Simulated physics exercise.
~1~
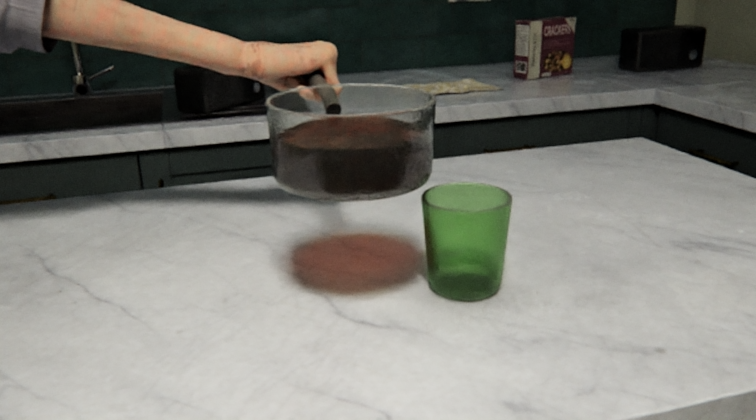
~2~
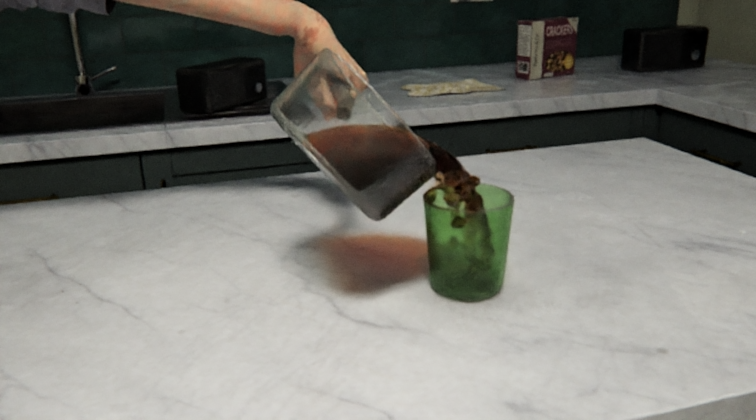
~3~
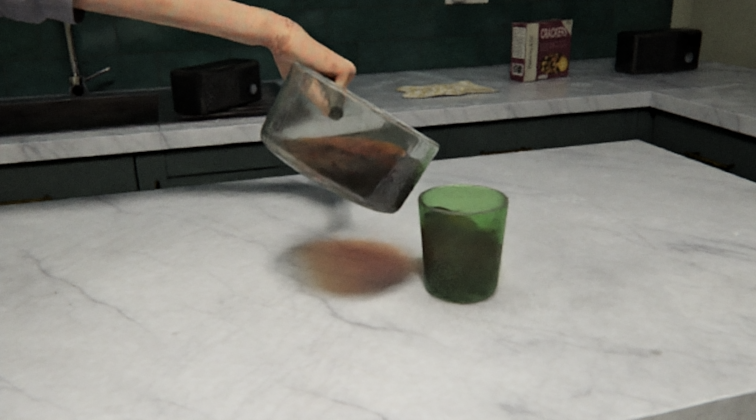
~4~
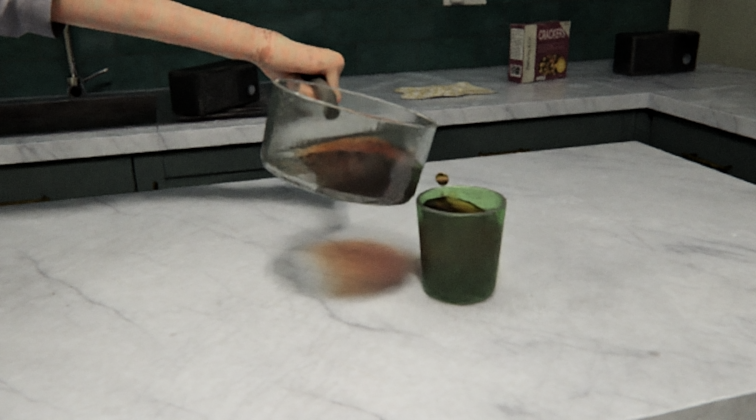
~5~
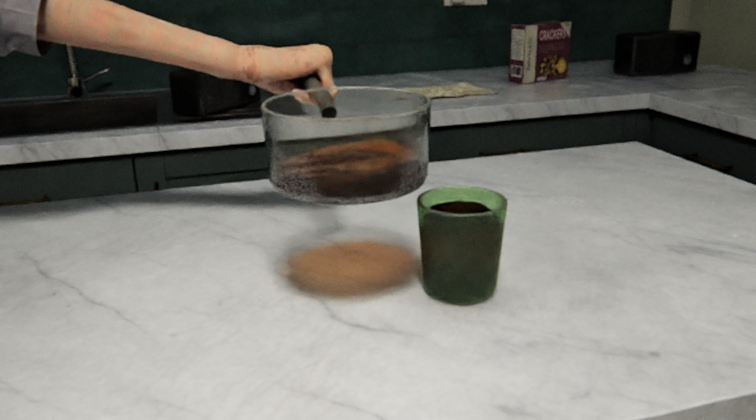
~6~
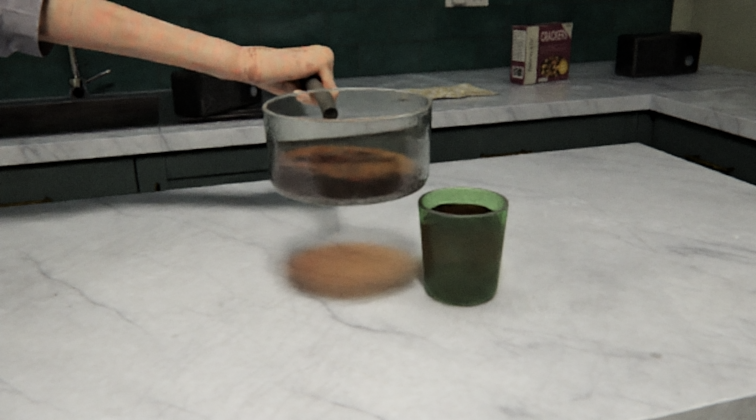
Kitchen counter, a hand tipping a clear pot to pour dark tea into a green glass, then levelling it, still partly full.
